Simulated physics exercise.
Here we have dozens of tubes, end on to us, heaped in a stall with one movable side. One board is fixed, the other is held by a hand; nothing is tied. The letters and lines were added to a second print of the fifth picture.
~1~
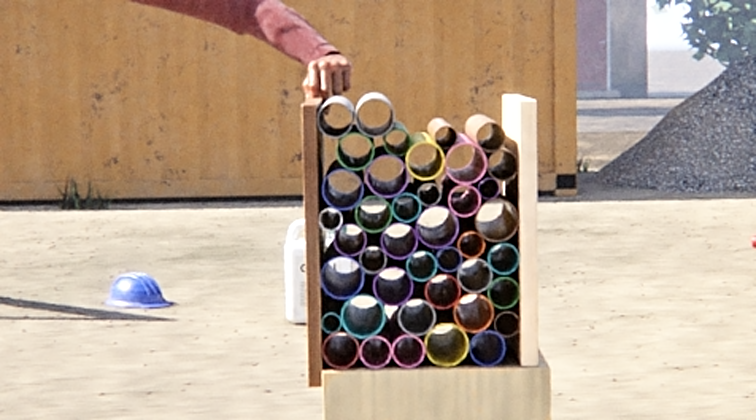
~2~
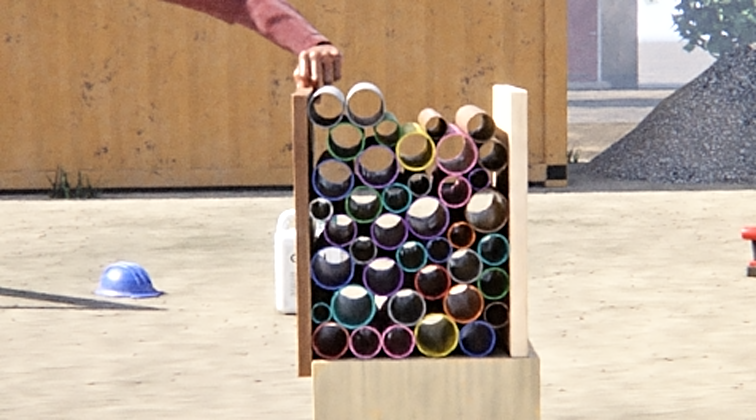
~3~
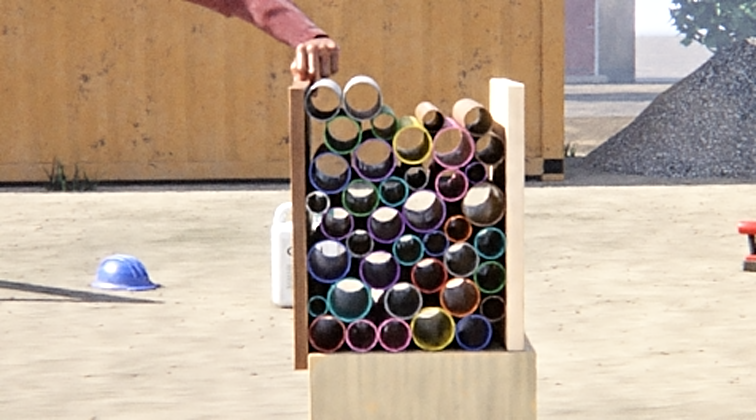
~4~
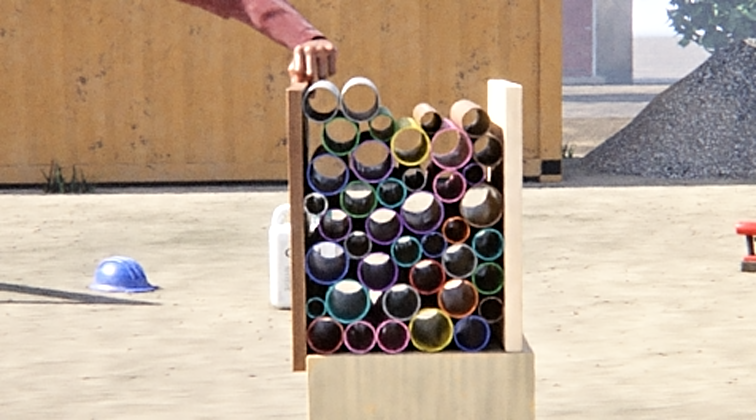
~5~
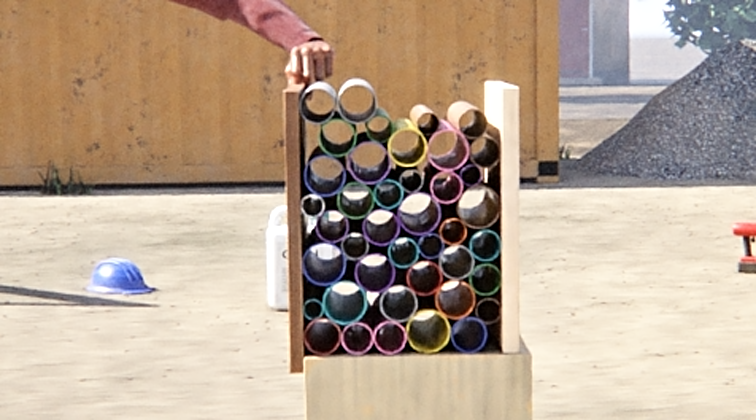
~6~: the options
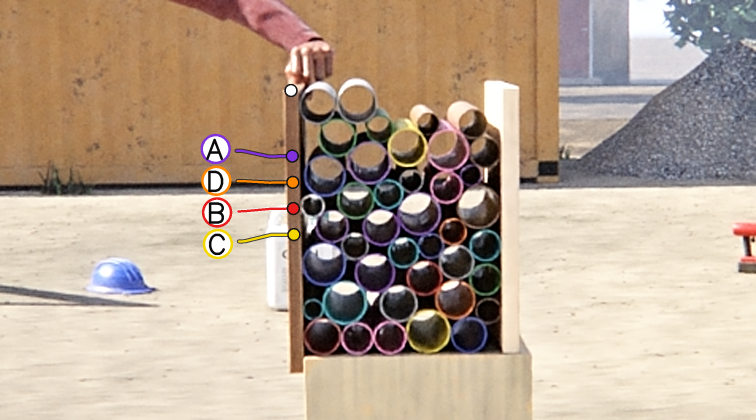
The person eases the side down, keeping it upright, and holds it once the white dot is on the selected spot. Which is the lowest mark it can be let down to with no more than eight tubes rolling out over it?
The lowest mark that will do is C.
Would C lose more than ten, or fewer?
Fewer than ten.
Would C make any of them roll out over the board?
At C: Yes.
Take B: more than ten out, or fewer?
It loses fewer than ten.
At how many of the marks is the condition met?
Four of them.
On the marked copy, A at (292, 156); B at (293, 209); C at (294, 235); D at (293, 183); the white dot at (291, 91).
Taking C. A third of the way, top of the board (300, 152).
Two thirds of the way, top of the board (301, 223).
When it is over, top of the board (301, 234), about five out over the board.
As for the rest, A one out over the board; B three out over the board; D three out over the board.
